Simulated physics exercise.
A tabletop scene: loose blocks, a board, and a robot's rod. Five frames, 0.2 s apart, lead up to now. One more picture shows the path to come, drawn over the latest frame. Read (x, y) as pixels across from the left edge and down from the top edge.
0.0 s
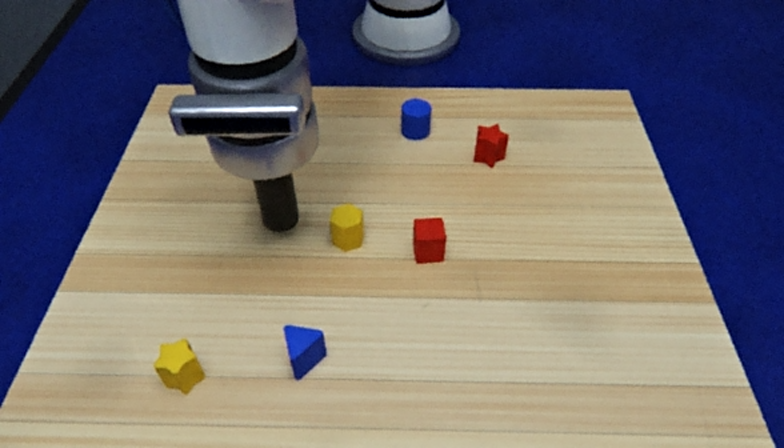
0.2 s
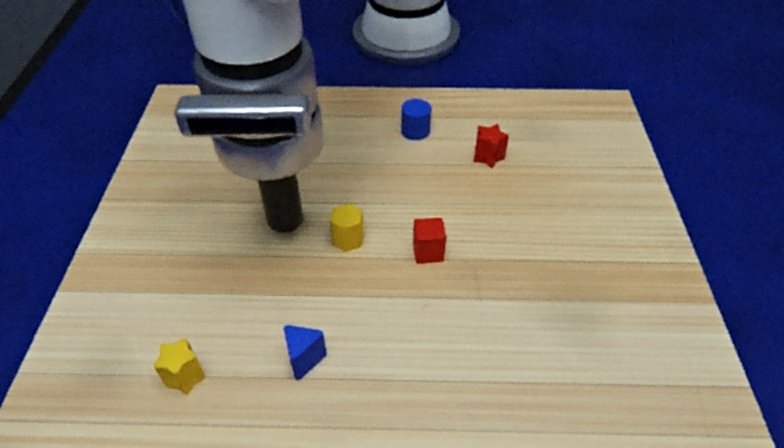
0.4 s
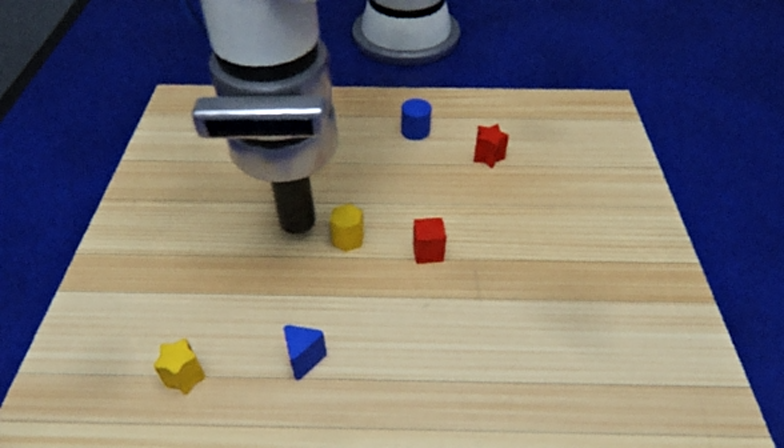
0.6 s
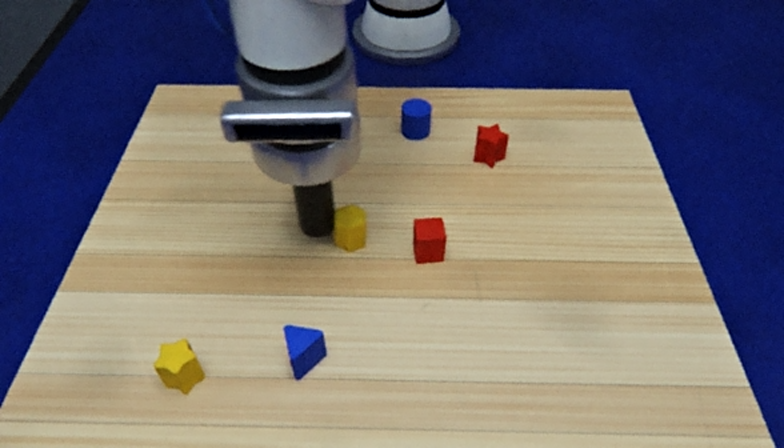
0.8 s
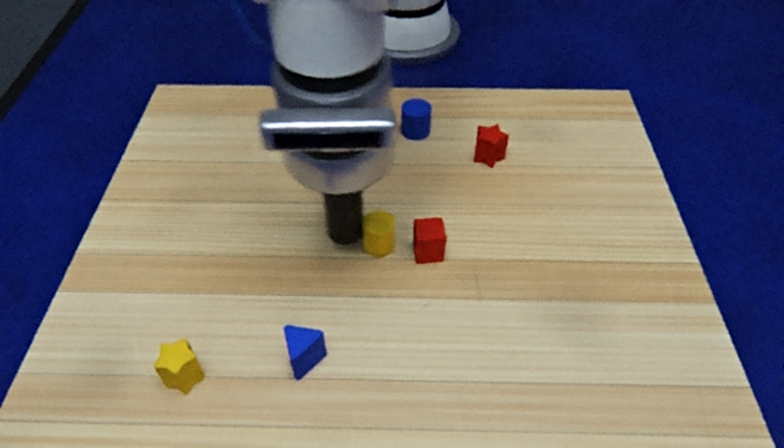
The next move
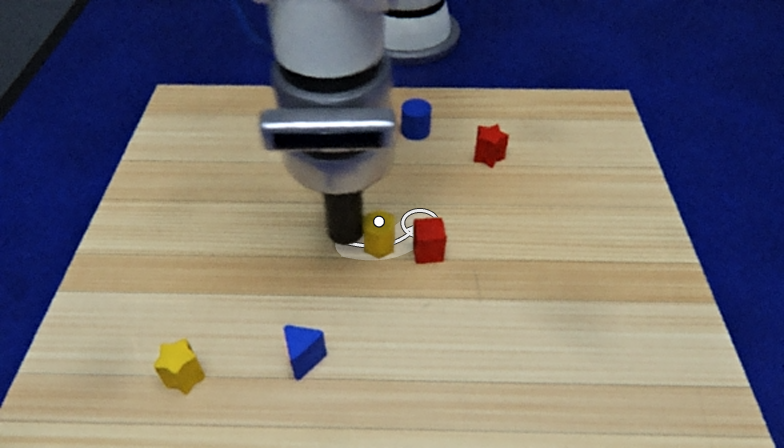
On a wooden tabletop scattered with red, blue and yellow blocks, a robot arm's dark rod starts to the left of a yellow six-sided block. The rod moves right, slowly at first, until it meets the yellow block, then pushes it right, closer to the red square block, which stays still.
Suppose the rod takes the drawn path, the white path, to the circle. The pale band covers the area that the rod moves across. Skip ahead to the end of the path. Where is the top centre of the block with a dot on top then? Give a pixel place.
The middle of its upper face should be somewhere near (445, 219).
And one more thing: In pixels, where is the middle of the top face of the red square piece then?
That would be at about pixel (469, 235).
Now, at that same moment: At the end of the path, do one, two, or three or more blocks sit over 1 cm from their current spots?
Number moved: 2.
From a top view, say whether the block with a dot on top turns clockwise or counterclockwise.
It goes round the way clock hands do.
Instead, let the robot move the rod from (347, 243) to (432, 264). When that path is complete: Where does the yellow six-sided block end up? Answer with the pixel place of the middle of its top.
That would be at about pixel (470, 238).
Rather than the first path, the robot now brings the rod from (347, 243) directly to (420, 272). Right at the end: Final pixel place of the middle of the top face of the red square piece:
Located at (483, 229).
Path on the board, from (347, 243) through (375, 246) and (402, 239) to (420, 223); the dot is on the yellow six-sided block.
The first path, step by step. Halfway along, rod (389, 232); yellow six-sided block (423, 225); red square piece (454, 232), turned 15° clockwise.
At the end, rod (421, 212); yellow six-sided block (445, 219), turned 35° clockwise; red square piece (469, 235), turned 45° clockwise.
